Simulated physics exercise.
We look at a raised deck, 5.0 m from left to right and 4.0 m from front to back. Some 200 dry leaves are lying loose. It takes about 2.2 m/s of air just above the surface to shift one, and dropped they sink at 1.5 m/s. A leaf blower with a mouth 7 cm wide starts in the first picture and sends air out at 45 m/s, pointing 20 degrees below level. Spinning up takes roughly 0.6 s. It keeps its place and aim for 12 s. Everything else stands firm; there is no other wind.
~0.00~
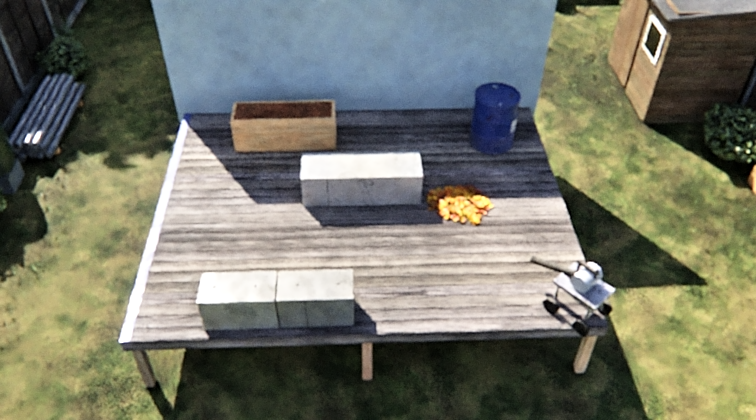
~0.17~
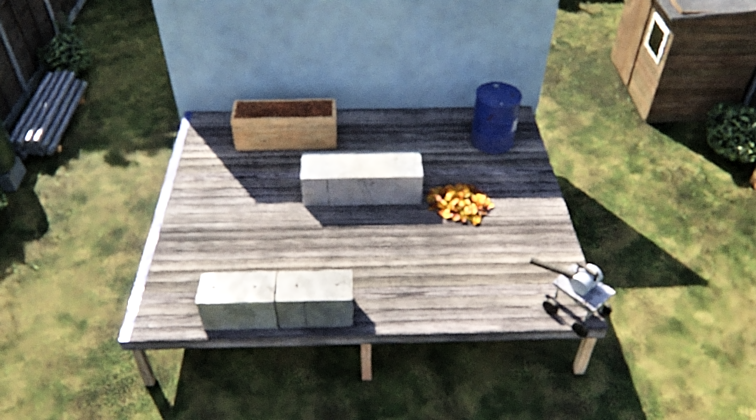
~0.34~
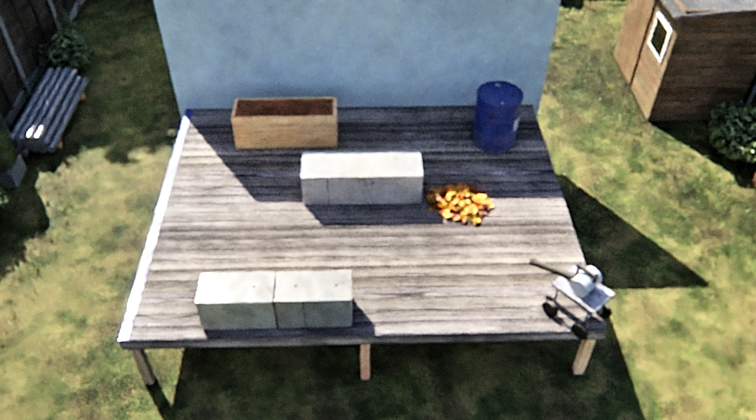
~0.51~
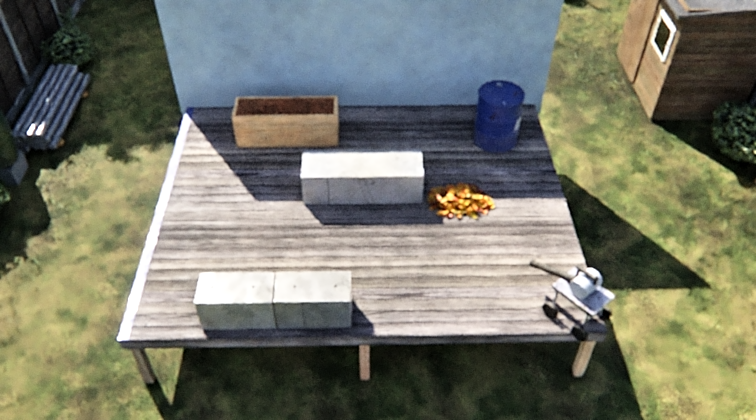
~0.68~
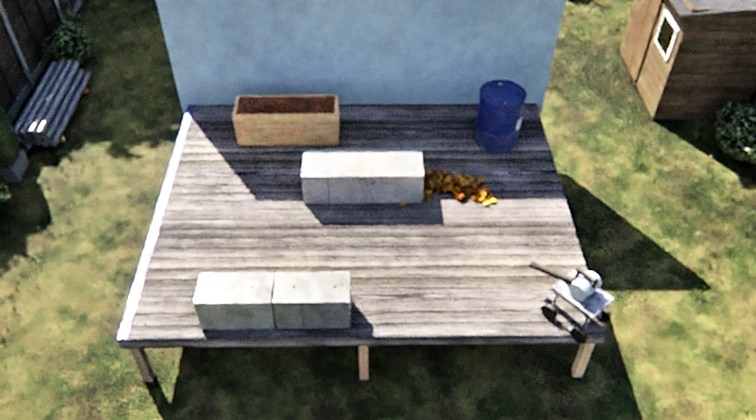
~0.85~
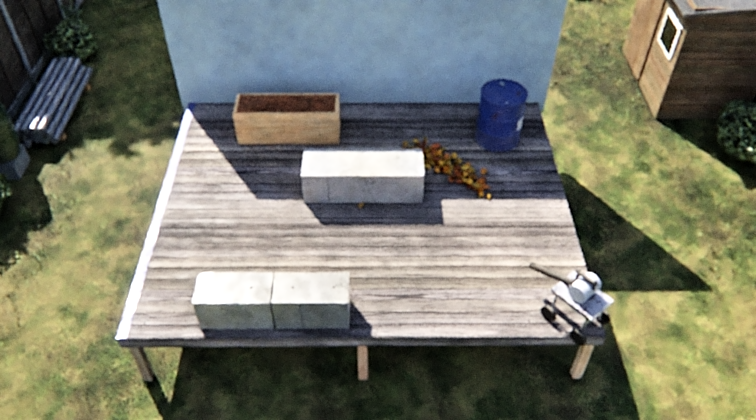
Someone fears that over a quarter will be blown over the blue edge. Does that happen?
More than a quarter over the blue edge: No.
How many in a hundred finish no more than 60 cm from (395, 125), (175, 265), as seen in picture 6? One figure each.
In turn about 20 %, 0 %.
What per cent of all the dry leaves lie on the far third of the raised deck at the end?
Near 100 %.
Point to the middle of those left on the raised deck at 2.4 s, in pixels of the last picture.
Around (399, 107).
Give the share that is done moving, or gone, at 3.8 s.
Near 20 %.
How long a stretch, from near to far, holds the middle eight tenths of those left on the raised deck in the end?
About 0.4 m.
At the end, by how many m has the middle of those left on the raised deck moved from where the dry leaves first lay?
About 2.2 m.
After 2.4 s the count stands so, 0 % are over the blue edge; the middle of those still in play is near (399, 107).
After 3.8 s the count stands so, 0 % are over the blue edge; the middle of those still in play is near (404, 101).
After 6.6 s the count stands so, 0 % are over the blue edge; the middle of those still in play is near (404, 101).
After 12.0 s, at the end, 0 % are over the blue edge; the middle of those still in play is near (396, 101).
